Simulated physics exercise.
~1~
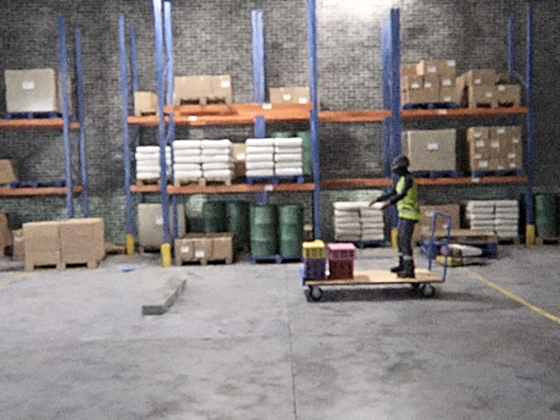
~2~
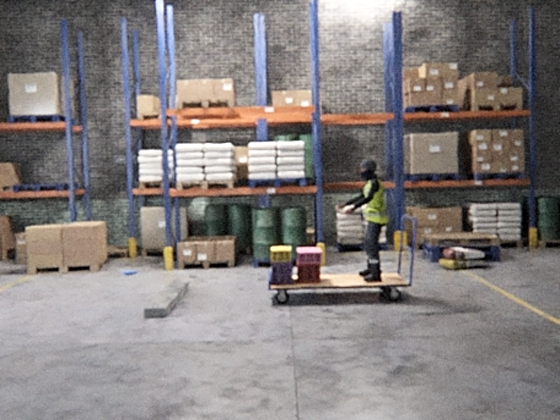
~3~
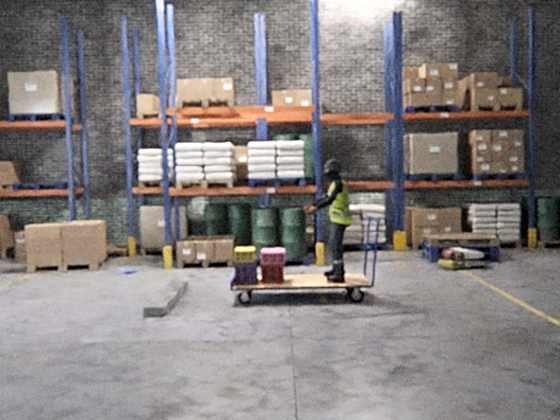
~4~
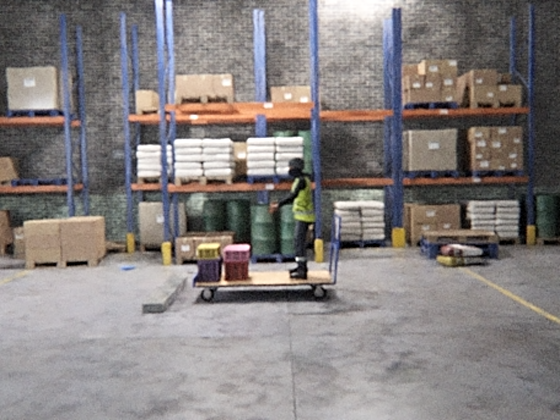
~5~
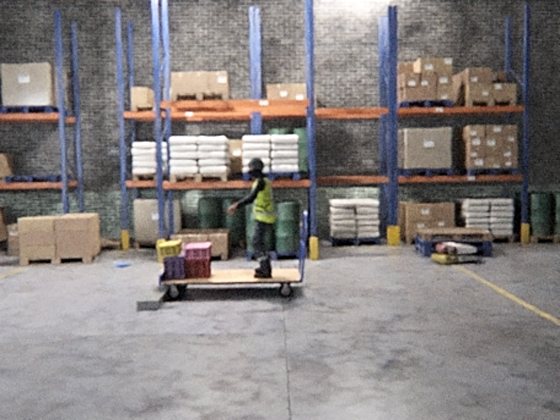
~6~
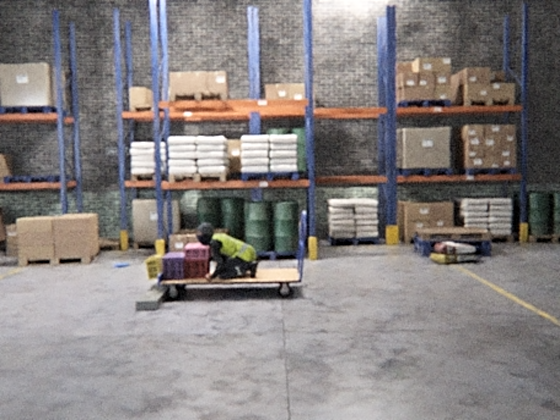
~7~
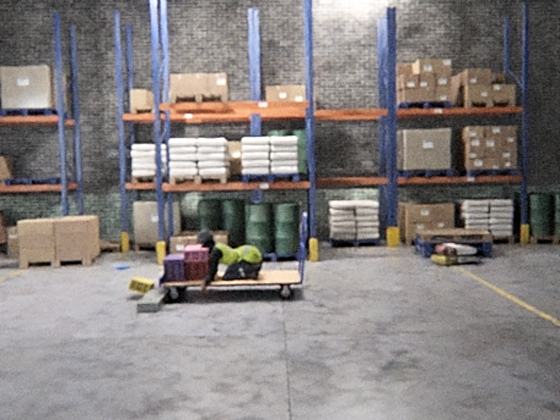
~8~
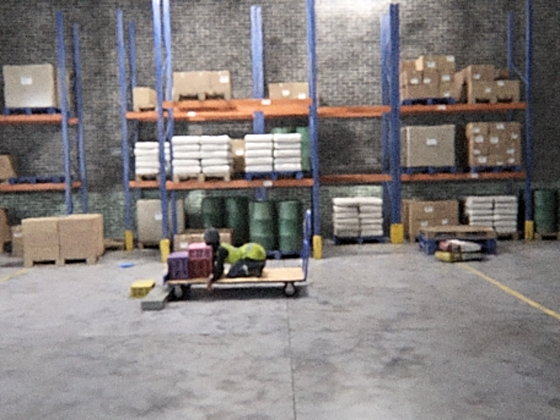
A person riding a trolley left collapses at a kerb as the yellow crate tumbles off.
